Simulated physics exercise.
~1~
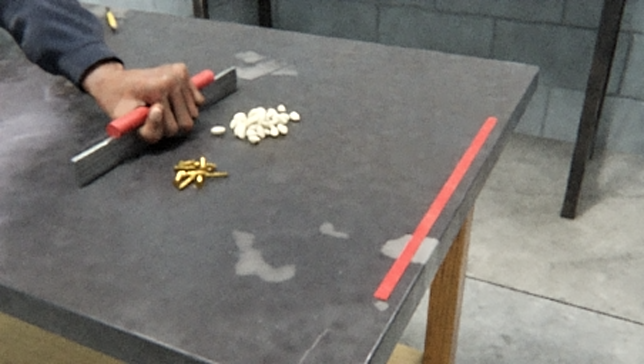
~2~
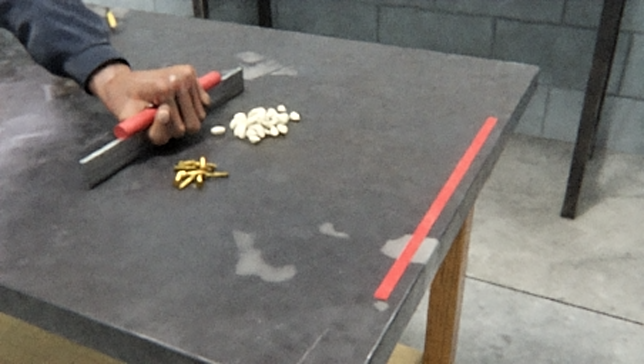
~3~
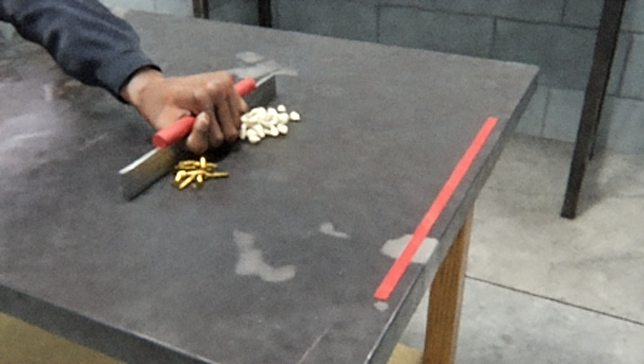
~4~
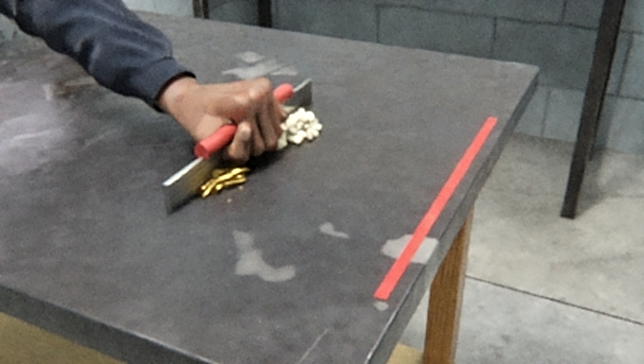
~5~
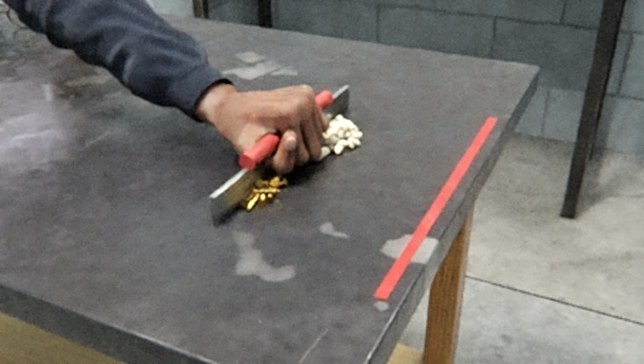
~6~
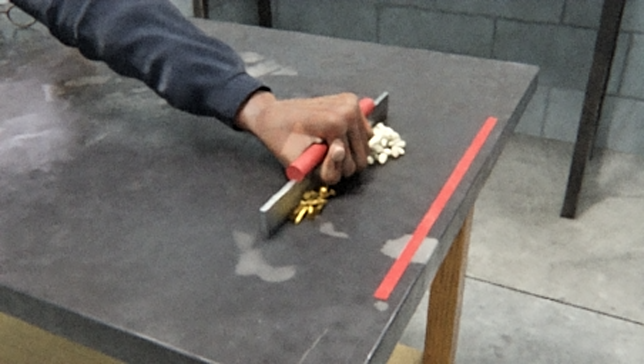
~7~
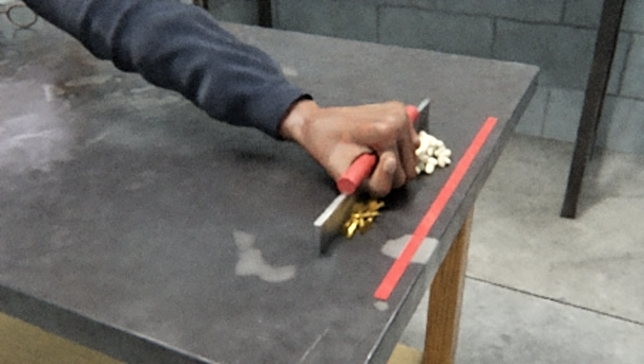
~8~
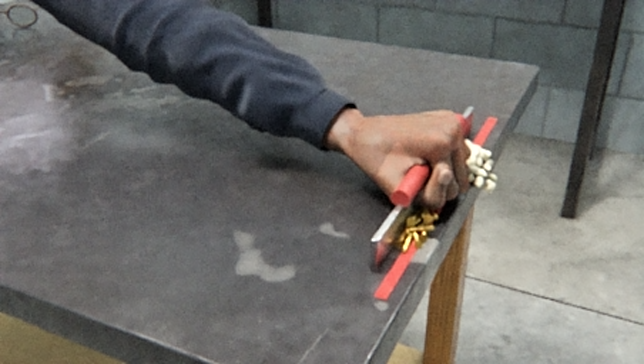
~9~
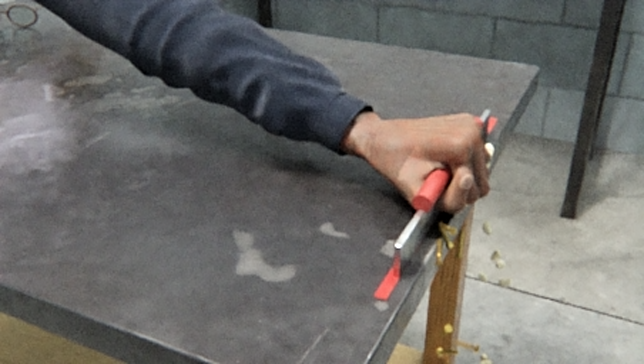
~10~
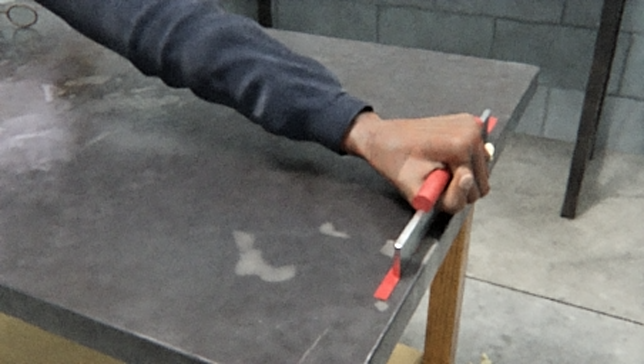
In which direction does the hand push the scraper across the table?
The hand pushes the scraper to the right, toward the red tape near the edge of the table.
